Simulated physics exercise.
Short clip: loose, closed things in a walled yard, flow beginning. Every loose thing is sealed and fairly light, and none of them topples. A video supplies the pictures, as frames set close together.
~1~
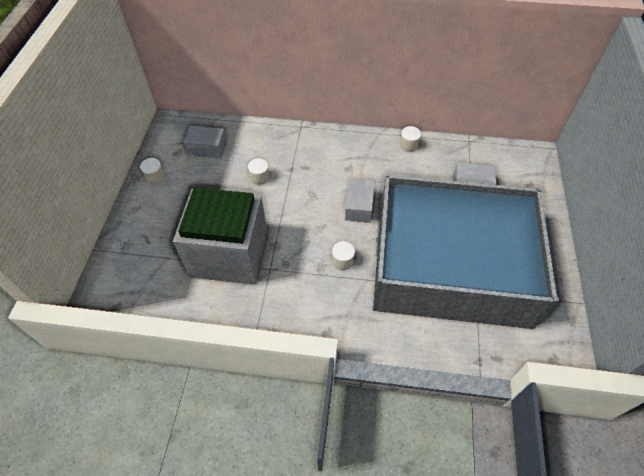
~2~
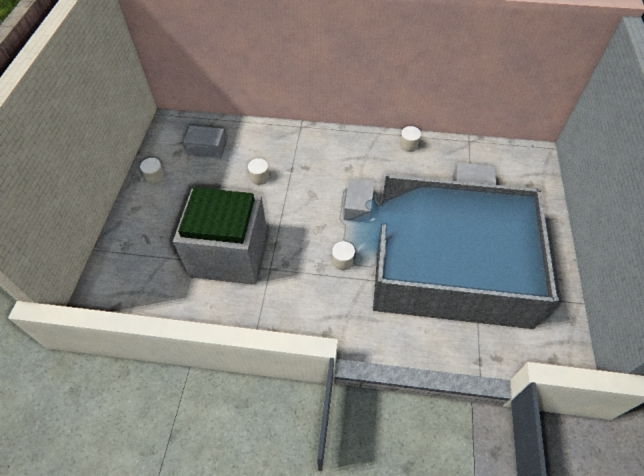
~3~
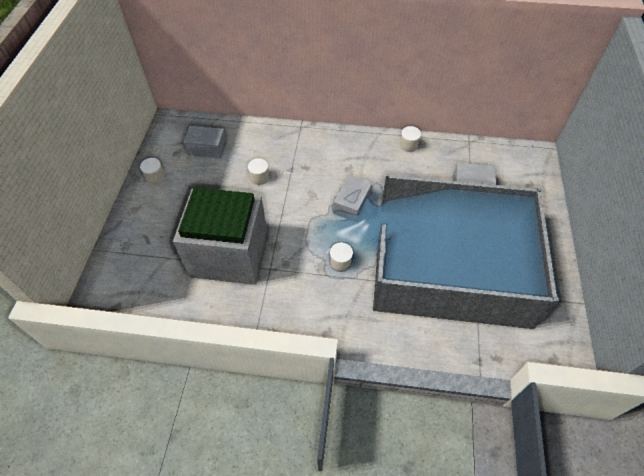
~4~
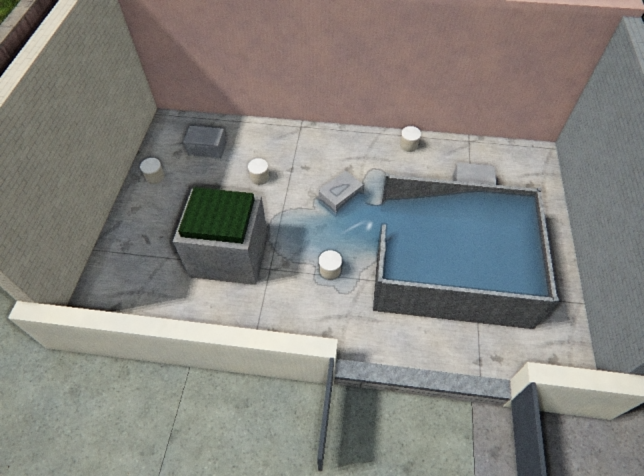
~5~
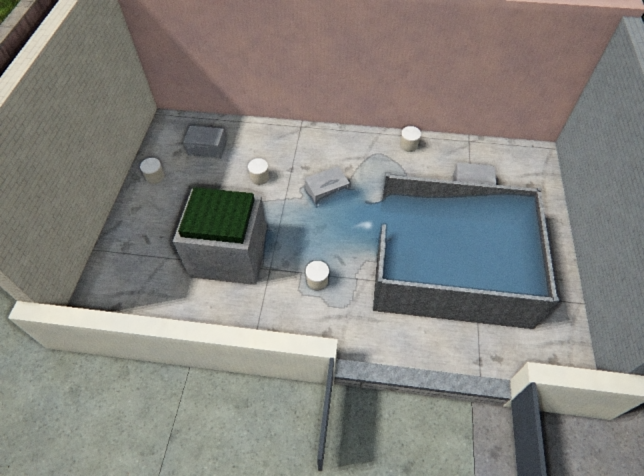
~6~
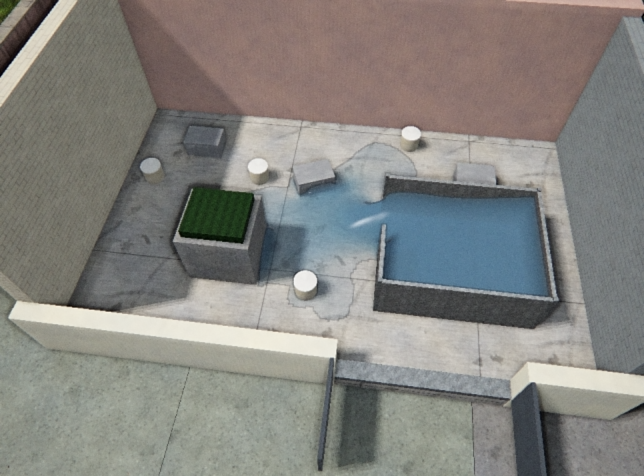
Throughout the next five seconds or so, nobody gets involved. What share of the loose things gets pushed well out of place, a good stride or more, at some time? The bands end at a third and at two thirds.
Two thirds or higher.
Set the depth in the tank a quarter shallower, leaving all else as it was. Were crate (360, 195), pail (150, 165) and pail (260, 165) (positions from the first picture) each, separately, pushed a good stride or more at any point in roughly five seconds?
Note, in sequence: Past that mark / past that mark / past that mark.
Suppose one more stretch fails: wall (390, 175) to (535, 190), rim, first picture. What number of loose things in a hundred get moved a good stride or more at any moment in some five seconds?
Roughly 70 per cent.
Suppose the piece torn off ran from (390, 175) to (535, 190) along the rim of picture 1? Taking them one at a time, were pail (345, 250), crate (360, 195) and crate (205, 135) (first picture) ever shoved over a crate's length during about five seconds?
Working through them in order, the first not displaced that far, the second not displaced that far and the last gets shoved clear.
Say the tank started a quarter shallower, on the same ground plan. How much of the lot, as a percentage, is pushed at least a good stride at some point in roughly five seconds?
70 per cent.
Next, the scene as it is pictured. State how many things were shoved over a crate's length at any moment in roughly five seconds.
My tally gives 5.
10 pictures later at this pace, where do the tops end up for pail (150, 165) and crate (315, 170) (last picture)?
They end up close to (138, 132) and close to (224, 107).
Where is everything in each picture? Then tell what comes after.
In the first picture, a crate at (360, 194), on the bottom; a pail at (343, 251) rests on the ground; 0 of 7 have shifted.
In the second picture, a crate at (360, 194), on the bottom; a pail at (343, 251), on the bottom; 0 of 7 have shifted.
In the third picture, a crate at (353, 192), on the bottom, close to its start; a pail at (341, 252) rests on the ground, close to its start; 1 of 7 have shifted.
In the fourth picture, a crate at (341, 187) rests on the ground, a stride from its start; a pail at (330, 260), on the bottom, close to its start; 2 of 7 have shifted.
In the fifth picture, a crate at (327, 181), on the bottom, a stride from its start; a pail at (317, 271), on the bottom, a stride from its start; 2 of 7 have shifted.
In the sixth picture, a crate at (314, 171), on the bottom, a stride from its start; a pail at (305, 281) rests on the ground, a stride from its start; 2 of 7 have shifted.
A moment on, 2 of 7 are well off their spots; 0 afloat.
Next, 4 of 7 are well off their spots; 3 afloat.
Later, 5 of 7 are well off their spots; 4 afloat.
In the end, 5 of 7 are well off their spots, and 5 have been at some point; 4 afloat.
